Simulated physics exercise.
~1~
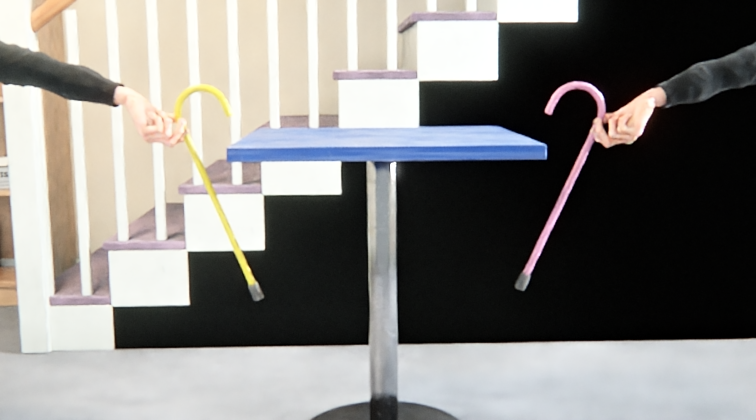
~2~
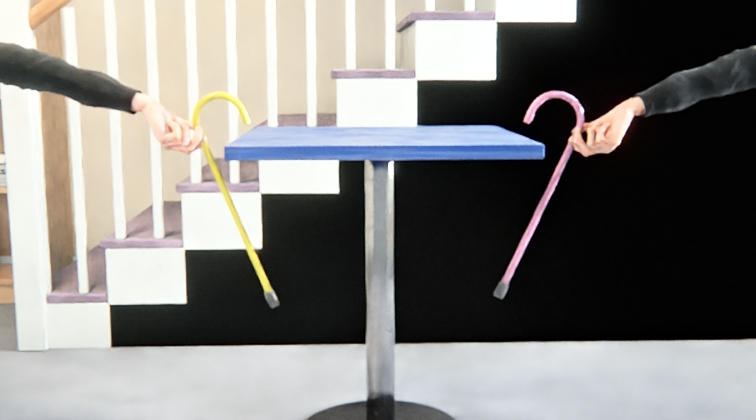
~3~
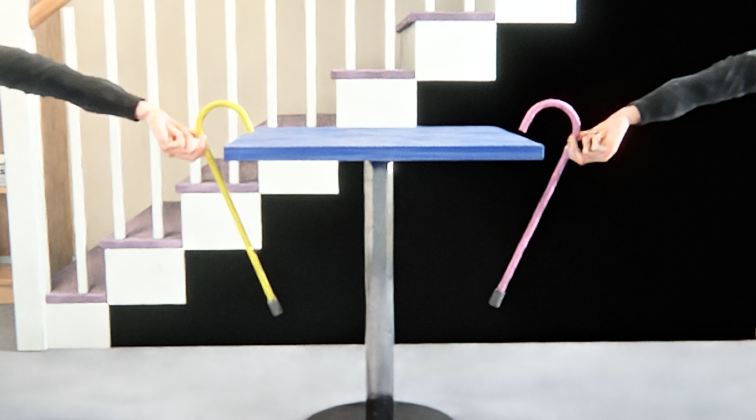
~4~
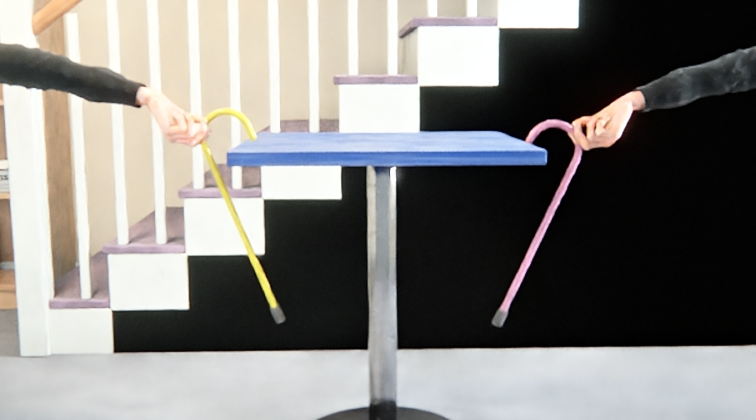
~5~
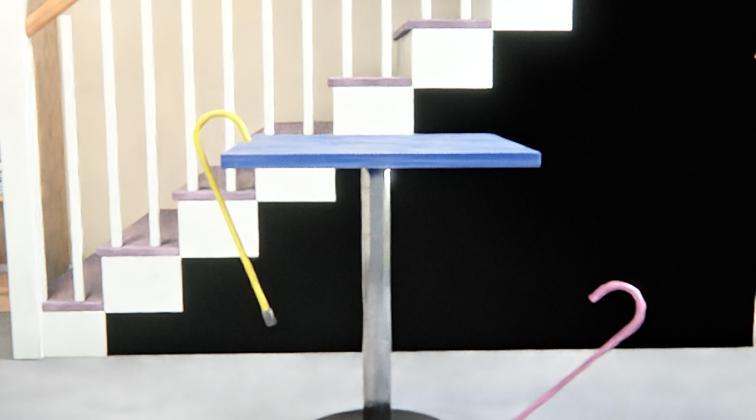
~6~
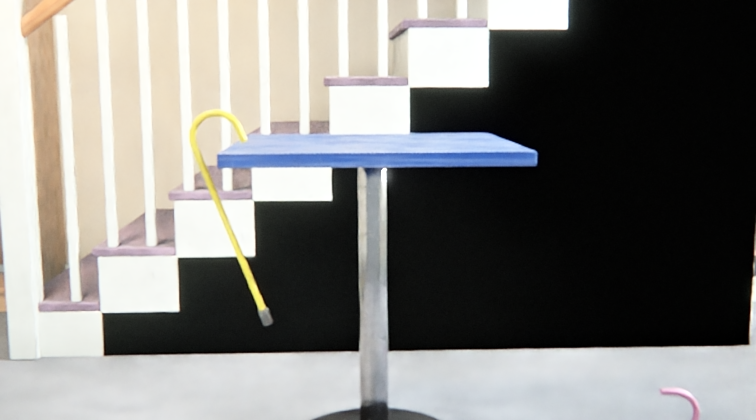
Two canes are hooked onto a blue table by hands; the pink one falls, the yellow stays.
